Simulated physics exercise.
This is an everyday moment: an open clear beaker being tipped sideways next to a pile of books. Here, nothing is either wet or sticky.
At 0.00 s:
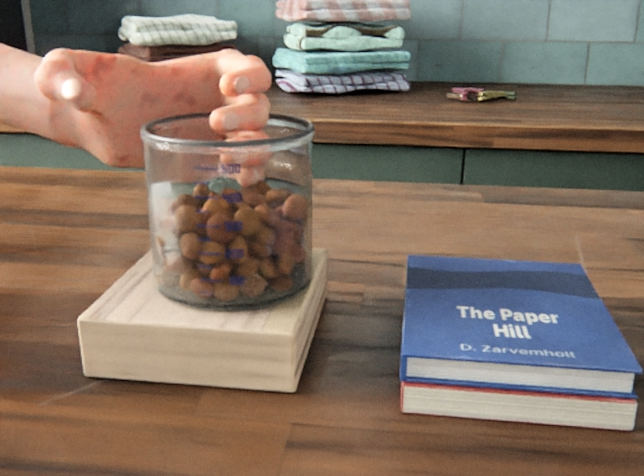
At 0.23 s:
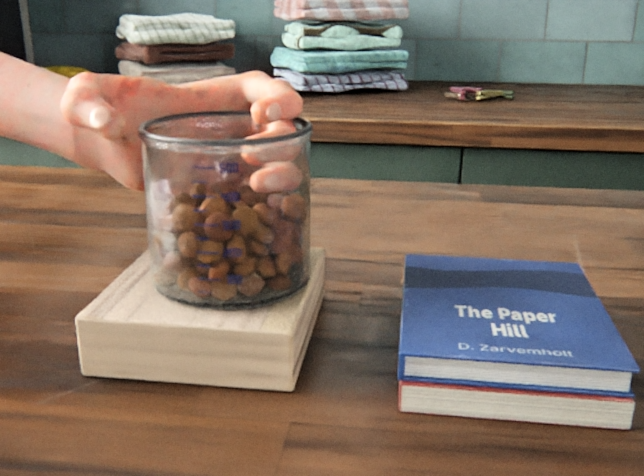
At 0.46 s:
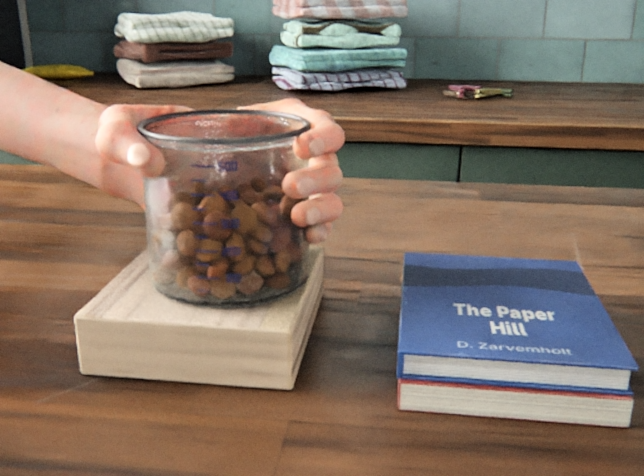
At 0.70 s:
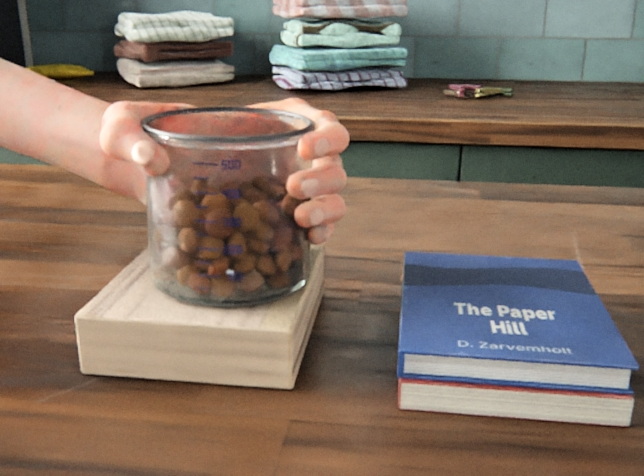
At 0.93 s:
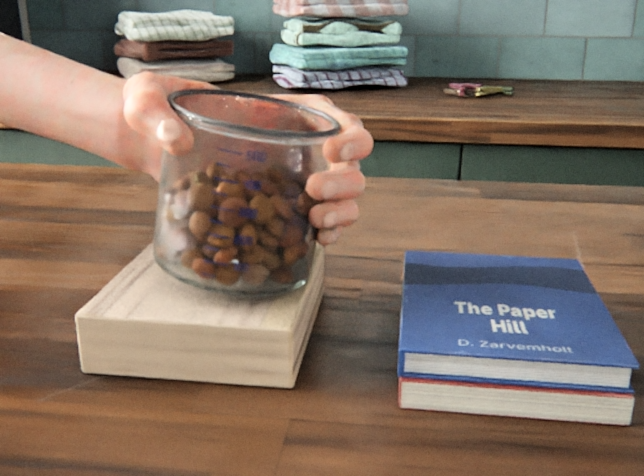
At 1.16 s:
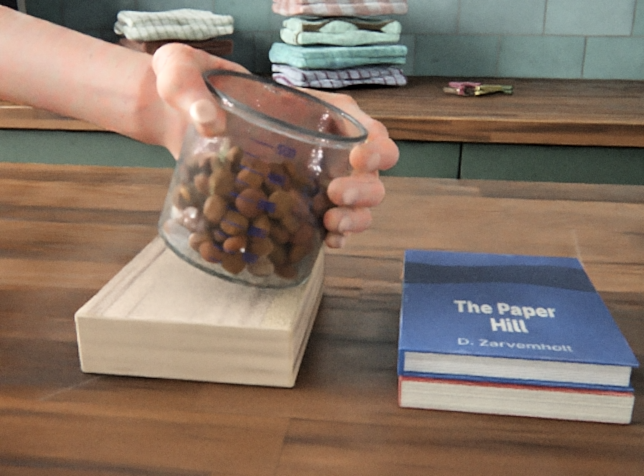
The clip shows a hand reaching over a glass beaker of brown kibble on a pale wooden block, beside two stacked blue books. The hand grips the beaker, lifts it slightly and tilts it to the right.
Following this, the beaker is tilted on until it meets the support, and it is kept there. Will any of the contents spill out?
Some drops.
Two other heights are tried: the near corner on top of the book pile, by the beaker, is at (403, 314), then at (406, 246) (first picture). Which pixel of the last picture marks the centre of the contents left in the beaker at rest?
Final centres, last view - around (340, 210) first, around (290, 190) second.
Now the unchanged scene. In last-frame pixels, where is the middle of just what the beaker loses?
At about (502, 288).
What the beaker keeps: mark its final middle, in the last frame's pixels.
At about (380, 241).
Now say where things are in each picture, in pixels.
In the first frame, beaker (231, 204), two thirds full of bits of dog kibble; book pile (503, 314), its top below the beaker's foot.
In the second frame, beaker (229, 203), upright; rim (307, 129); top of the contents (222, 205).
In the third frame, beaker (228, 201), upright; rim (306, 127); book pile (500, 312).
In the fourth frame, beaker (230, 199), upright; rim (310, 127); top of the contents (222, 201).
In the fifth frame, beaker (244, 188), leaning 10°; rim (336, 128); book pile (500, 310).
In the sixth frame, beaker (261, 177), leaning 20°; rim (364, 135); book pile (500, 309), its top below the beaker's foot.
By 1.96 s, the beaker leans 55°; everything is still inside.
By 2.66 s, the beaker leans 86°; everything is still inside.
By 3.25 s, the beaker rests on the book pile at 94°; a small part of the bits of dog kibble out of it.
When it is over (3.6 s), the beaker rests on the book pile at 94°; a small part of the bits of dog kibble out of it.
